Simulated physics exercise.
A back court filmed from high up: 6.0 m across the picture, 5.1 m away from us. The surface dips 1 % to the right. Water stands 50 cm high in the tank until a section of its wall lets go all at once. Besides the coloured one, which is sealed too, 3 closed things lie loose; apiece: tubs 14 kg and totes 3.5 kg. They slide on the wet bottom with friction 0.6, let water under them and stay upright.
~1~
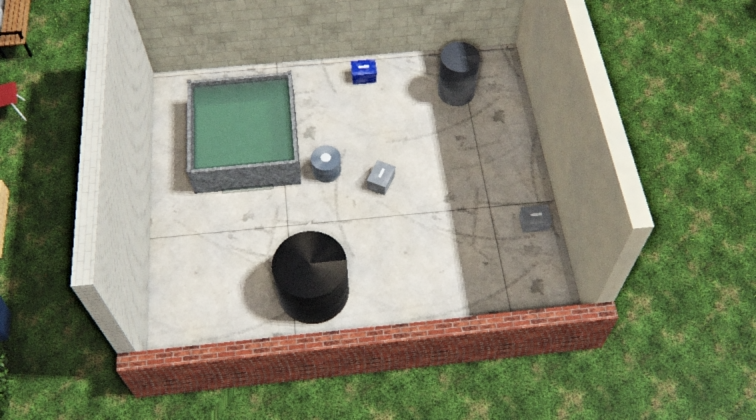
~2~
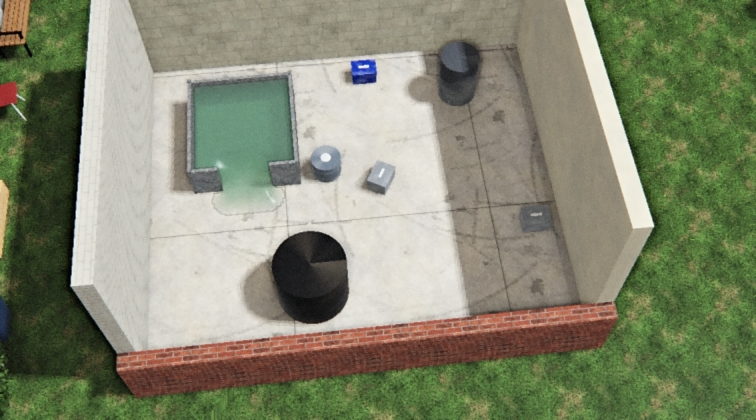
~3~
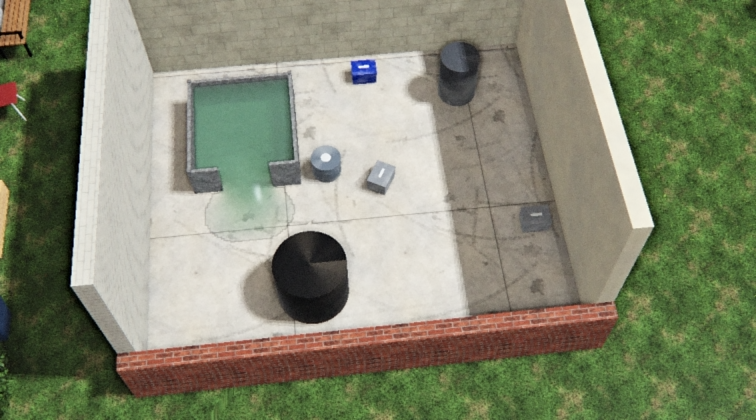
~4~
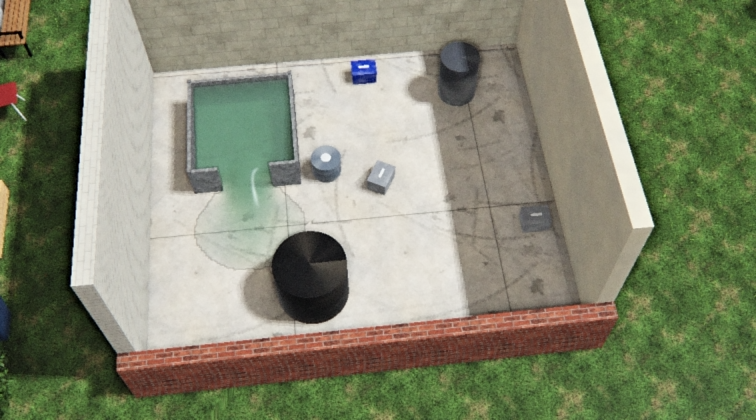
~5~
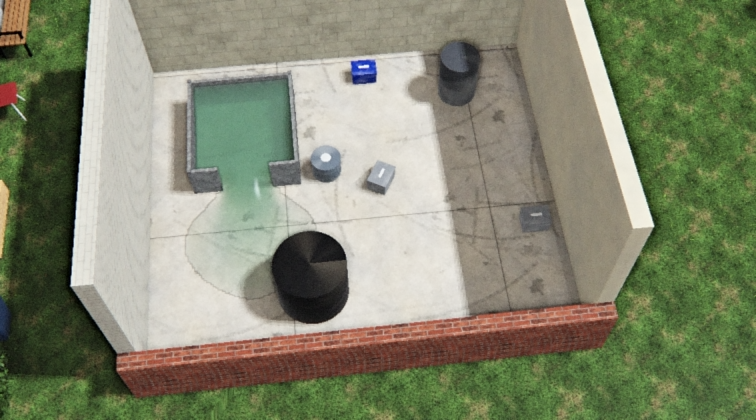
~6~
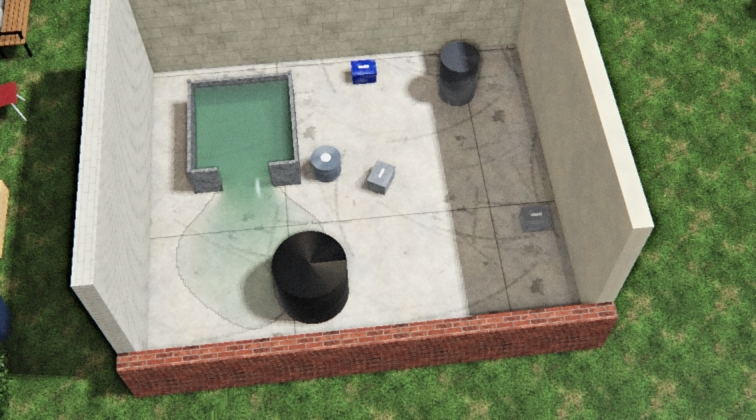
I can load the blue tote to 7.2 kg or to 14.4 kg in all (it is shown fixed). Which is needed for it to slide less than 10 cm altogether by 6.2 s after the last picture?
I expect that the smaller load will do.
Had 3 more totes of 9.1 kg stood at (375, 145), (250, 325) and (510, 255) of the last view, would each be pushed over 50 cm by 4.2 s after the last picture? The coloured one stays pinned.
In turn: Under, past it, less.
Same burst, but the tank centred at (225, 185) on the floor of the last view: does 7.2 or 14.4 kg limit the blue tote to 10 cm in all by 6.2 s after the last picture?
In that case the smaller load will do.
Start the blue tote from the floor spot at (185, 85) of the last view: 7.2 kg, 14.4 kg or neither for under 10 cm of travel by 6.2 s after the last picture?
Only the larger holds.
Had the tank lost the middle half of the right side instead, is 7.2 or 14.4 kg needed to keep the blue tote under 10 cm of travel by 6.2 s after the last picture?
In that case only the larger load is enough.
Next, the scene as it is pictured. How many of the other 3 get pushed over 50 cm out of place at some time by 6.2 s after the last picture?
1 of them.
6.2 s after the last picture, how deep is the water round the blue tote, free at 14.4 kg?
Roughly 0 cm.
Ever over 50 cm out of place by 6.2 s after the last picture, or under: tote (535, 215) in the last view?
It is more.
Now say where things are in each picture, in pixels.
In the first picture, the blue tote at (364, 67), on the bottom; 2.4 m2 under water; 0 of 4 have shifted.
In the second picture, the blue tote at (364, 67), on the bottom; water covers 2.8 m2; 0 of 4 have shifted.
In the third picture, the blue tote at (364, 67) rests on the ground; 3.4 m2 under water; 0 of 4 have shifted.
In the fourth picture, the blue tote at (364, 67), on the bottom; water covers 4.1 m2; 0 of 4 have shifted.
In the fifth picture, the blue tote at (364, 67), on the bottom; 4.9 m2 under water; 0 of 4 have shifted.
In the sixth picture, the blue tote at (364, 67), on the bottom; 5.6 m2 under water; 0 of 4 have shifted.
Then, 0.6 s after the last picture the blue tote would be 0 cm from its start with 7.2 kg and 0 cm from its start with 14.4 kg; 0 cm of water round it then.
Then, 2.3 s after the last picture the blue tote would be 0 cm from its start with 7.2 kg and 0 cm from its start with 14.4 kg; 0 cm of water round it then.
Then, 4.2 s after the last picture the blue tote would be 0 cm from its start with 7.2 kg and 0 cm from its start with 14.4 kg; 0 cm of water round it then.
Then, 6.2 s after the last picture the blue tote would be 0 cm from its start with 7.2 kg and 0 cm from its start with 14.4 kg; 0 cm of water round it then.
